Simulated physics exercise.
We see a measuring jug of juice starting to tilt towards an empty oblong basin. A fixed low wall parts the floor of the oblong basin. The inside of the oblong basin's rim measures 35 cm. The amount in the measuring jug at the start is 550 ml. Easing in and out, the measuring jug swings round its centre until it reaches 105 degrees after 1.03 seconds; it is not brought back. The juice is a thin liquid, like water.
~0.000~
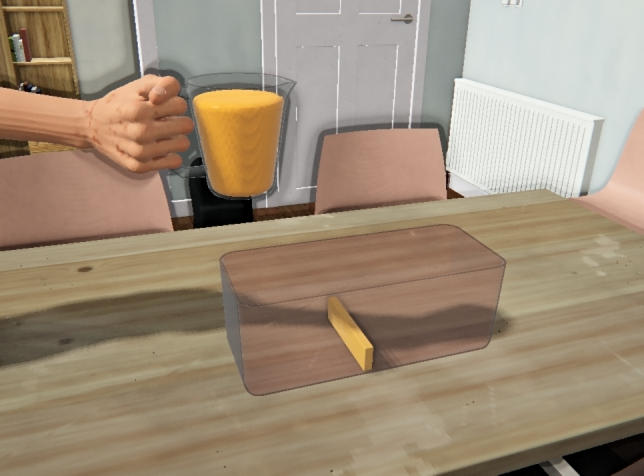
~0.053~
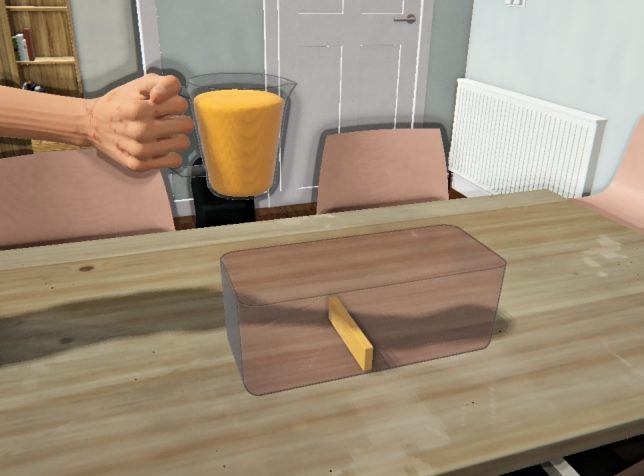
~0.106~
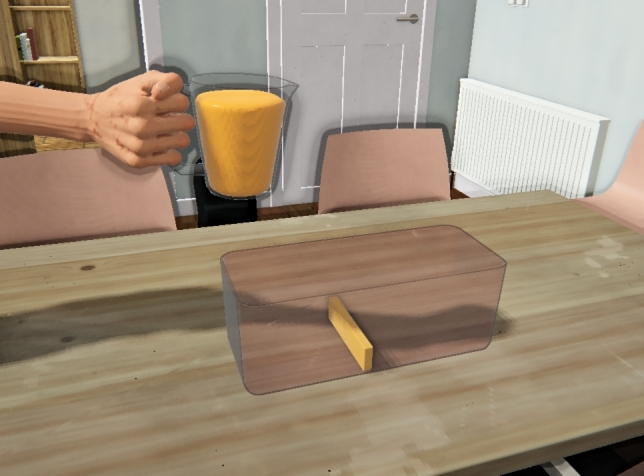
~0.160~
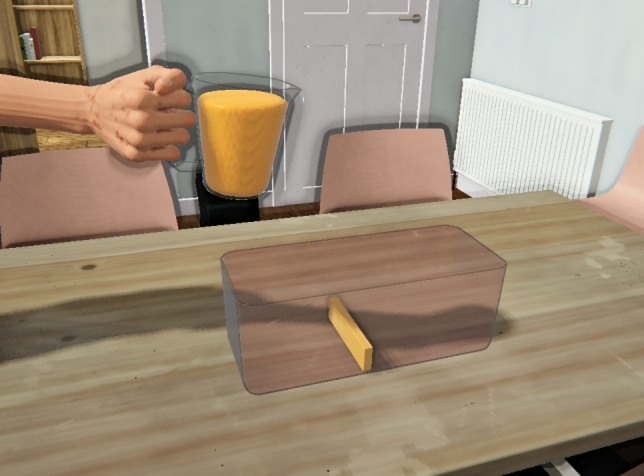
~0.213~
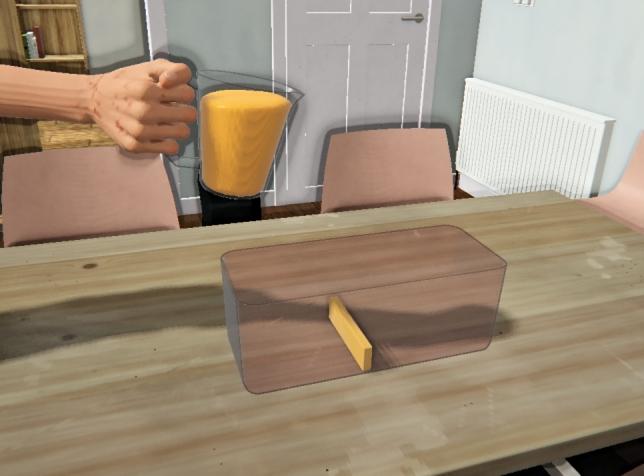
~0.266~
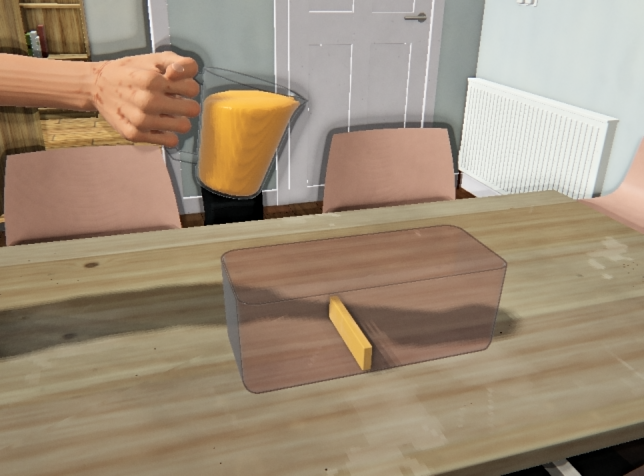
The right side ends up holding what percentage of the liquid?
About 75 in every hundred parts.
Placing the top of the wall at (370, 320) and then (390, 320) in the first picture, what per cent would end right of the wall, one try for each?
In order, 20 and 10 per cent.
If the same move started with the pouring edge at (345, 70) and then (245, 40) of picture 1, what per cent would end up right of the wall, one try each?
The first try gives 95 percent and the second 5 percent.
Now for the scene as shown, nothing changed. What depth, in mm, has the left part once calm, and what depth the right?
Left part: About 6 mm; right part: About 16 mm.
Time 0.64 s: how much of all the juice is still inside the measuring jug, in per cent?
Roughly 72 %.
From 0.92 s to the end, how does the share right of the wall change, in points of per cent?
Looks like it goes higher by around 24.
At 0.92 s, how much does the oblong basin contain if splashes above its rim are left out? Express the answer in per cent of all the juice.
Some 60 percent of the total.
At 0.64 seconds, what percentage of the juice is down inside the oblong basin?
Some 6 per cent.
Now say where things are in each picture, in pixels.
Tilt 0°; pouring edge (296, 80); surface from (192, 100) to (282, 96); the oblong basin's rim runs from (229, 280) to (480, 244); the wall's top is at (349, 322), in the first frame.
Tilt 1°; pouring edge (296, 81); surface from (193, 100) to (283, 96), in the second frame.
Tilt 3°; pouring edge (298, 83); surface from (195, 98) to (283, 98), in the third frame.
Tilt 6°; pouring edge (301, 87); surface from (197, 98) to (286, 98), in the fourth frame.
Tilt 11°; pouring edge (304, 92); surface from (200, 99) to (289, 98), in the fifth frame.
Tilt 16°; pouring edge (308, 99); surface from (203, 101) to (296, 99), in the sixth frame.
After 0.64 s the tilt is 73° and 71 per cent is still to pour, 1 is left of the wall and 5 right of it.
After 0.92 s the tilt is 102° and 18 per cent is still to pour, 9 is left of the wall and 51 right of it.
After 1.21 s the tilt is 105° and 0 per cent is still to pour, 22 is left of the wall and 76 right of it.
After 1.53 s the tilt is 105° and 0 per cent is still to pour, 23 is left of the wall and 76 right of it.
In the end 24 per cent lies left of the wall, 75 right of it and 1 outside.
